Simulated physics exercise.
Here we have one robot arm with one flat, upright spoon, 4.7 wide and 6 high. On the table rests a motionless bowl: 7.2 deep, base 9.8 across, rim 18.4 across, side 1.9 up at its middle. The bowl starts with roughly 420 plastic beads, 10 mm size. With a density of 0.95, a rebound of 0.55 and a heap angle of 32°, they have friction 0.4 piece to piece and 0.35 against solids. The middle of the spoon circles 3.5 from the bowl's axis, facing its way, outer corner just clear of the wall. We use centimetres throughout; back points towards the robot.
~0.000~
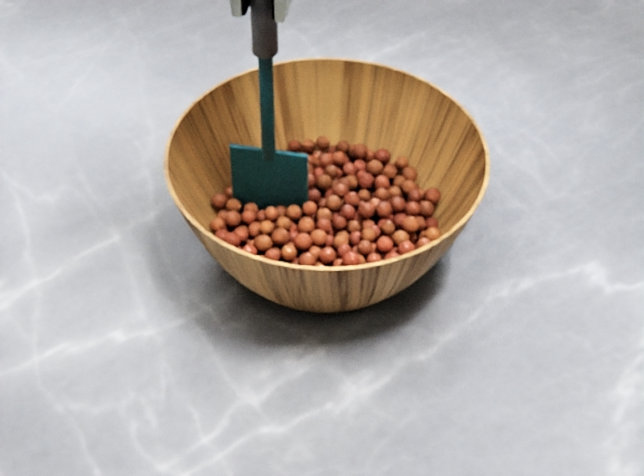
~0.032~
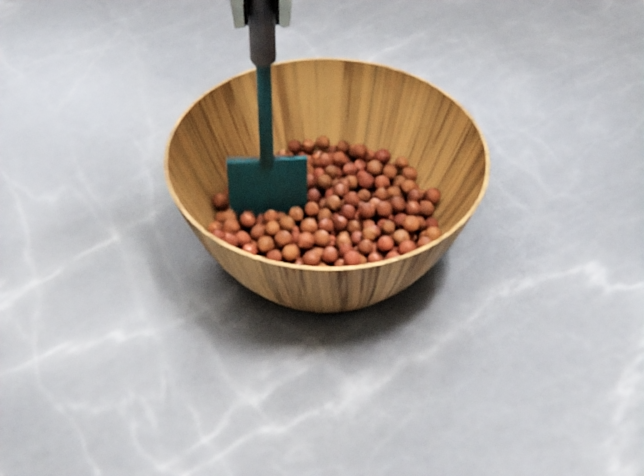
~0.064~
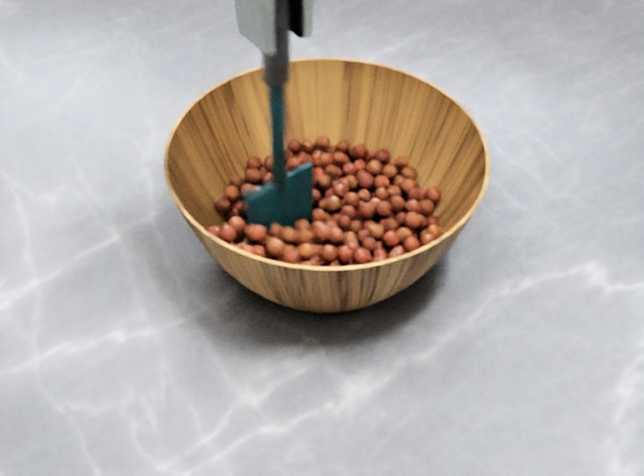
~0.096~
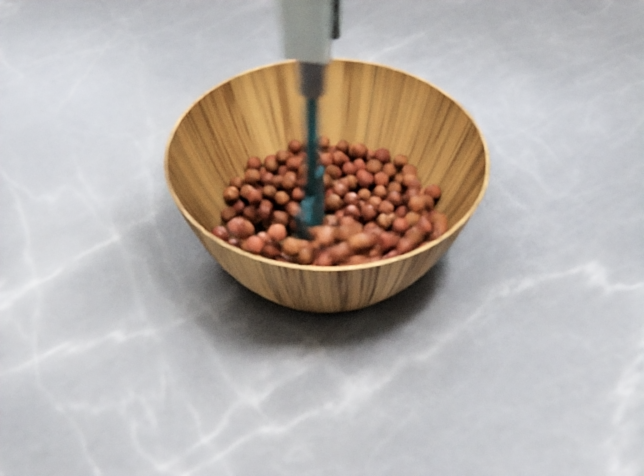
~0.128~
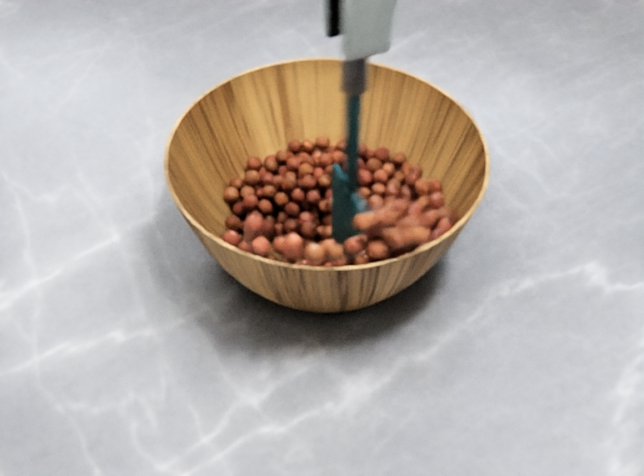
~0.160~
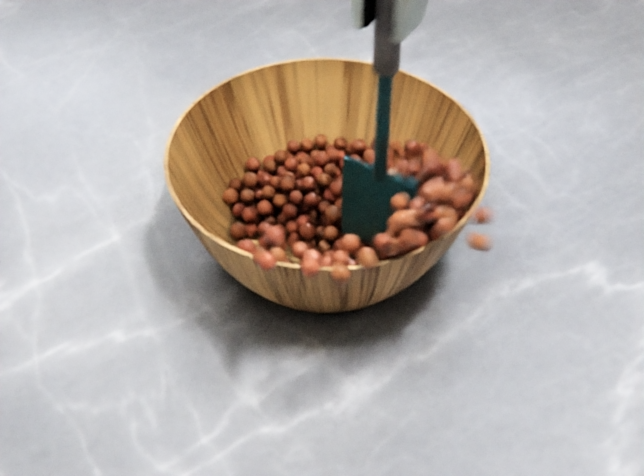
In this clip, a robot arm sweeps a flat teal paddle through reddish-brown beads in a wooden bowl, curving from the left along the near side to the right, heaping beads rightward as a few fly over the rim.
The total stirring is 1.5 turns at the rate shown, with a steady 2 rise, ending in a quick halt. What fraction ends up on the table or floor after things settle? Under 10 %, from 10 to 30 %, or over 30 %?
From 10 to 30 %.
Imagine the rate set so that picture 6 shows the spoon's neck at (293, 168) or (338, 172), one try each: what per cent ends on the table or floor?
About 0 and 0 %.
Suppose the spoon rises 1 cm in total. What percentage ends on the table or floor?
Around 25 %.
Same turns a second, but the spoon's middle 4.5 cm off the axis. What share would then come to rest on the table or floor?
Close to 15 in a hundred then.
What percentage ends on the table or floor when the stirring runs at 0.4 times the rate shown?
About 0 per cent.
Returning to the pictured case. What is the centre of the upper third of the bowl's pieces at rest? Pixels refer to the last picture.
Estimated centre: (316, 203).
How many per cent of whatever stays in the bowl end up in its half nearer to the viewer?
I'd put it at roughly 50 per cent.
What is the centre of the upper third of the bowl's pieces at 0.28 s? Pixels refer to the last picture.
I'd point to somewhere close to (305, 110).
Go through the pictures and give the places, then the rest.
The first picture shows spoon neck at (268, 130), 0° round; upper third of the load around (334, 214), from x 215 to 435, top at y 145; 420 in the bowl.
The second picture shows spoon neck at (266, 139), 15° round; upper third of the load around (325, 223), from x 215 to 435, top at y 145.
The third picture shows spoon neck at (279, 160), 51° round; upper third of the load around (323, 238), from x 215 to 435, top at y 145.
The fourth picture shows spoon neck at (312, 172), 88° round; upper third of the load around (346, 247), from x 220 to 440, top at y 145.
The fifth picture shows spoon neck at (352, 168), 124° round; upper third of the load around (385, 238), from x 230 to 450, top at y 145; 417 in the bowl, 3 in flight or on the tool.
The sixth picture shows spoon neck at (381, 150), 161° round; upper third of the load around (417, 208), from x 230 to 480, top at y 140; 408 in the bowl, 12 in flight or on the tool.
After 0.28 s, 304° round, highest piece 11 above the table; 372 in the bowl, 12 on the table or floor, 36 in flight or on the tool.
After 0.41 s, 86° round, highest piece 8 above the table; 345 in the bowl, 48 on the table or floor, 27 in flight or on the tool.
After 0.67 s, 180° round, highest piece 5 above the table; 341 in the bowl, 79 on the table or floor.
After 1.37 s, 180° round, highest piece 5 above the table; 341 in the bowl, 79 on the table or floor.
At rest, 341 in the bowl, 79 on the table or floor. That is 19 % on the table or floor.
